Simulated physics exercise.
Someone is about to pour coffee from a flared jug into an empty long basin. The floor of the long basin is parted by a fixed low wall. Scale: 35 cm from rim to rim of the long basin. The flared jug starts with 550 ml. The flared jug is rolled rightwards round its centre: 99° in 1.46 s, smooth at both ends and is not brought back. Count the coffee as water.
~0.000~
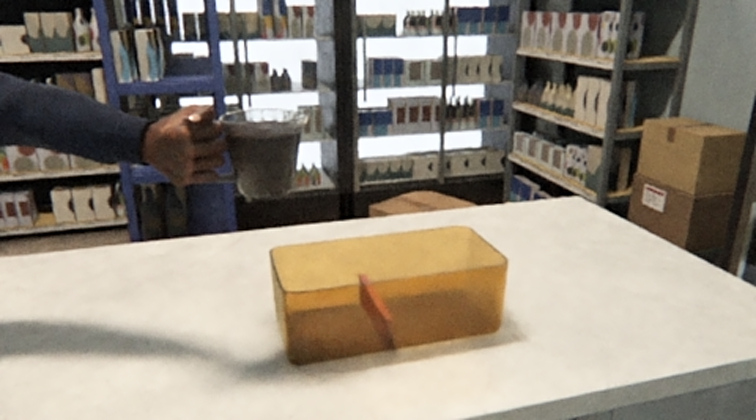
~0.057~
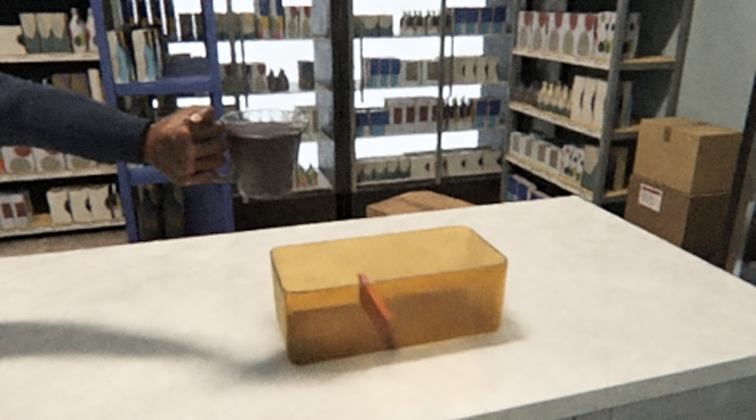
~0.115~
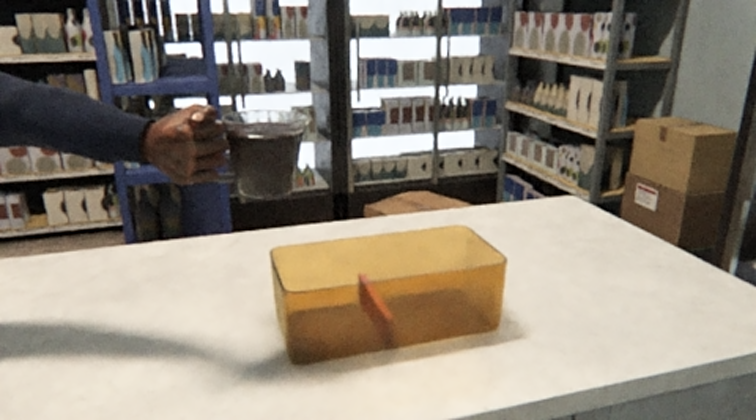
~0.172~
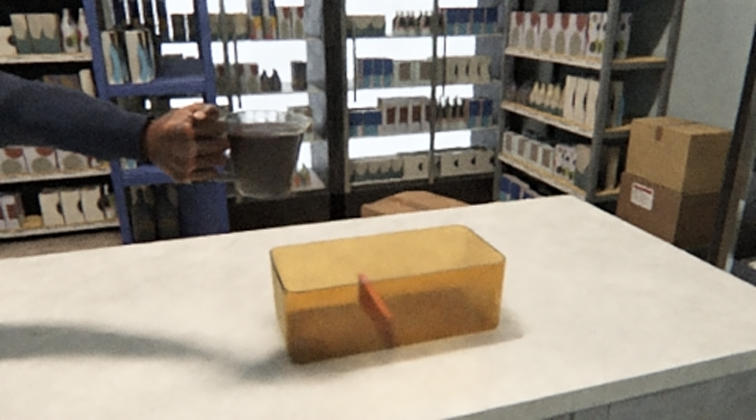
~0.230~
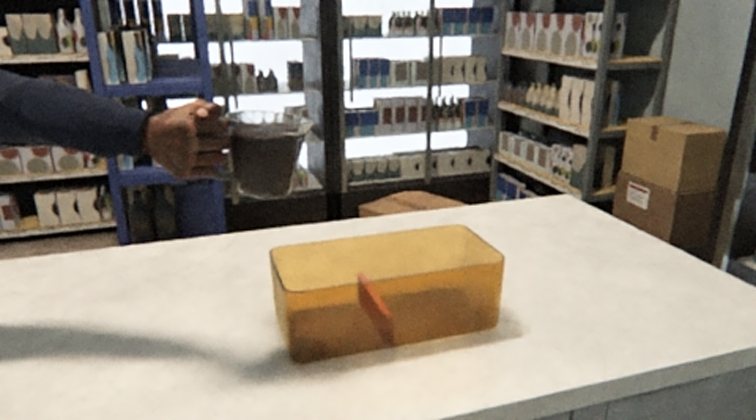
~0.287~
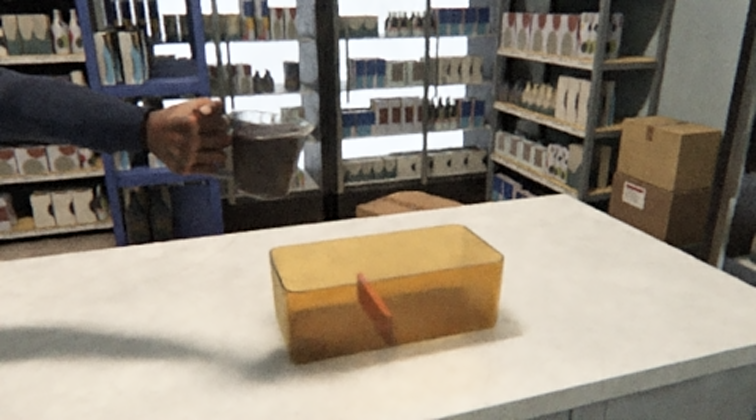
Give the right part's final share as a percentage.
The far part has some 34 per cent.
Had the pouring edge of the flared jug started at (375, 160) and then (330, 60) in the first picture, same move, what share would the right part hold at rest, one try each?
In turn about 95 and 90 per cent.
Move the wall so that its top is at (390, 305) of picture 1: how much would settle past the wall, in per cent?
In that case some 10 per cent.
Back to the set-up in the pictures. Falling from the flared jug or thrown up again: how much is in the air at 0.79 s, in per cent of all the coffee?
Near 18 in a hundred.
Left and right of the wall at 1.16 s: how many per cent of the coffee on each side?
Some 26 per cent left and 30 right.
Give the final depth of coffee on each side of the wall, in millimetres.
Left about 16 mm, right about 6 mm.
Then, 0.79 s in, the tilt is 56° and 78 per cent is still to pour, 4 is left of the wall and 0 right of it.
Then, 1.16 s in, the tilt is 89° and 23 per cent is still to pour, 25 is left of the wall and 30 right of it.
Then, 1.54 s in, the tilt is 99° and 1 per cent is still to pour, 62 is left of the wall and 34 right of it.
Then, 1.96 s in, the tilt is 99° and 0 per cent is still to pour, 64 is left of the wall and 34 right of it.
Finally, 64 per cent lies left of the wall, 34 right of it and 2 outside.
